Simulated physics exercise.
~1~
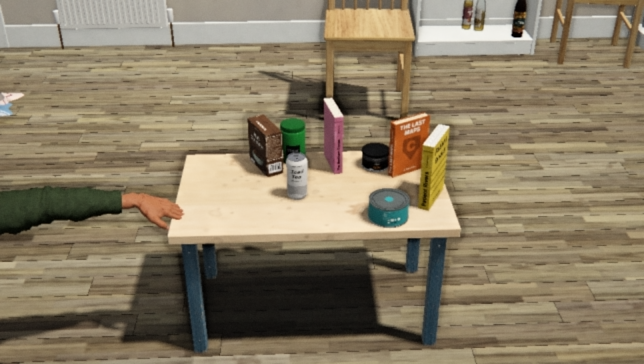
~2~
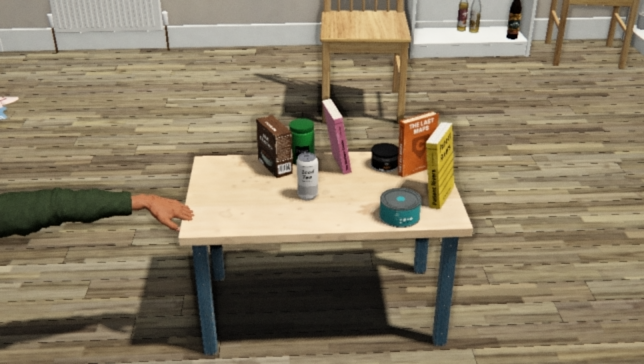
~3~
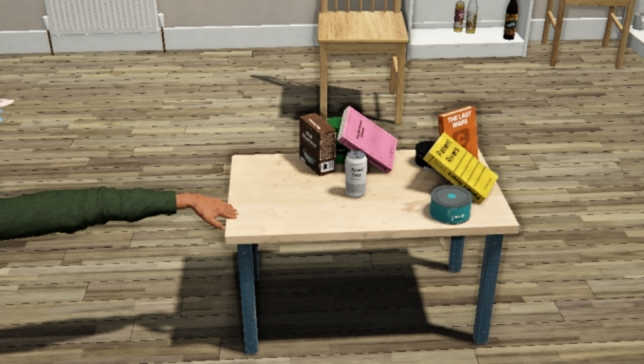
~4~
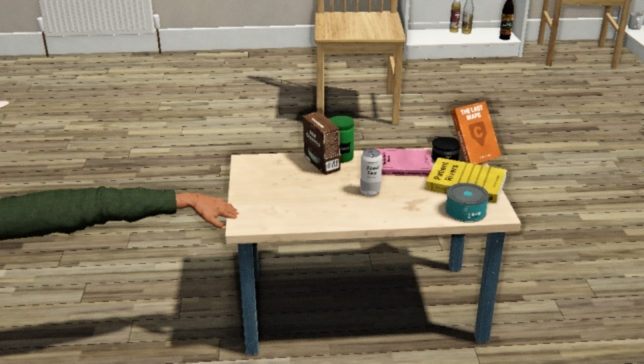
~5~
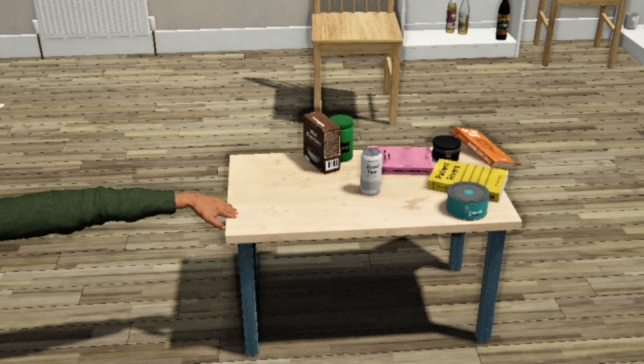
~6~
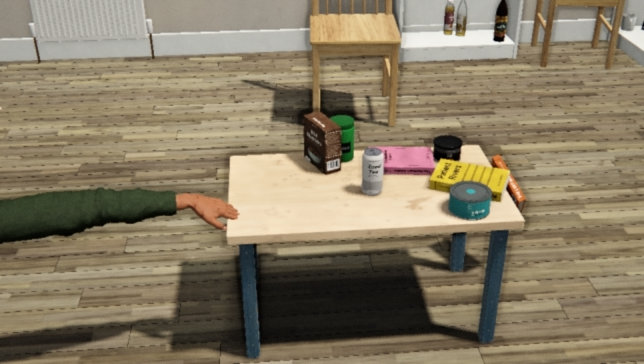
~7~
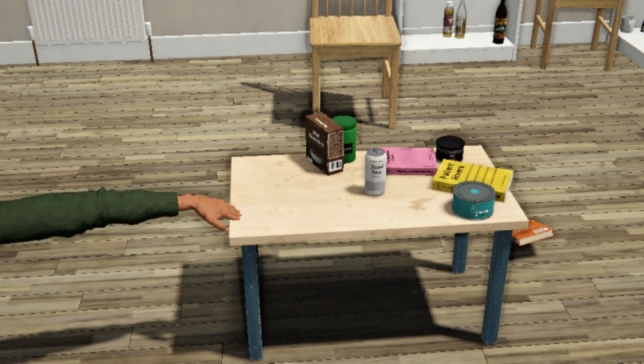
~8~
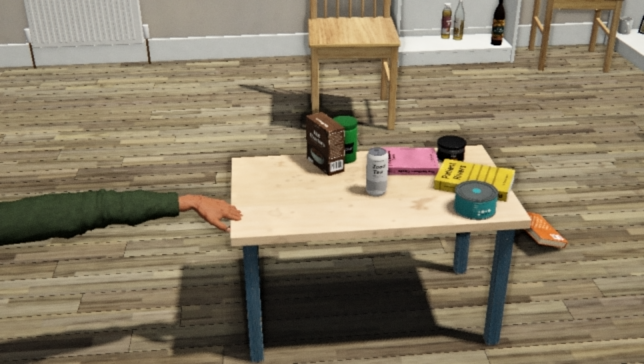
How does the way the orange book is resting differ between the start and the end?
At the start the orange book stands upright on the table, and at the end it lies on its side on the floor to the right of the table.
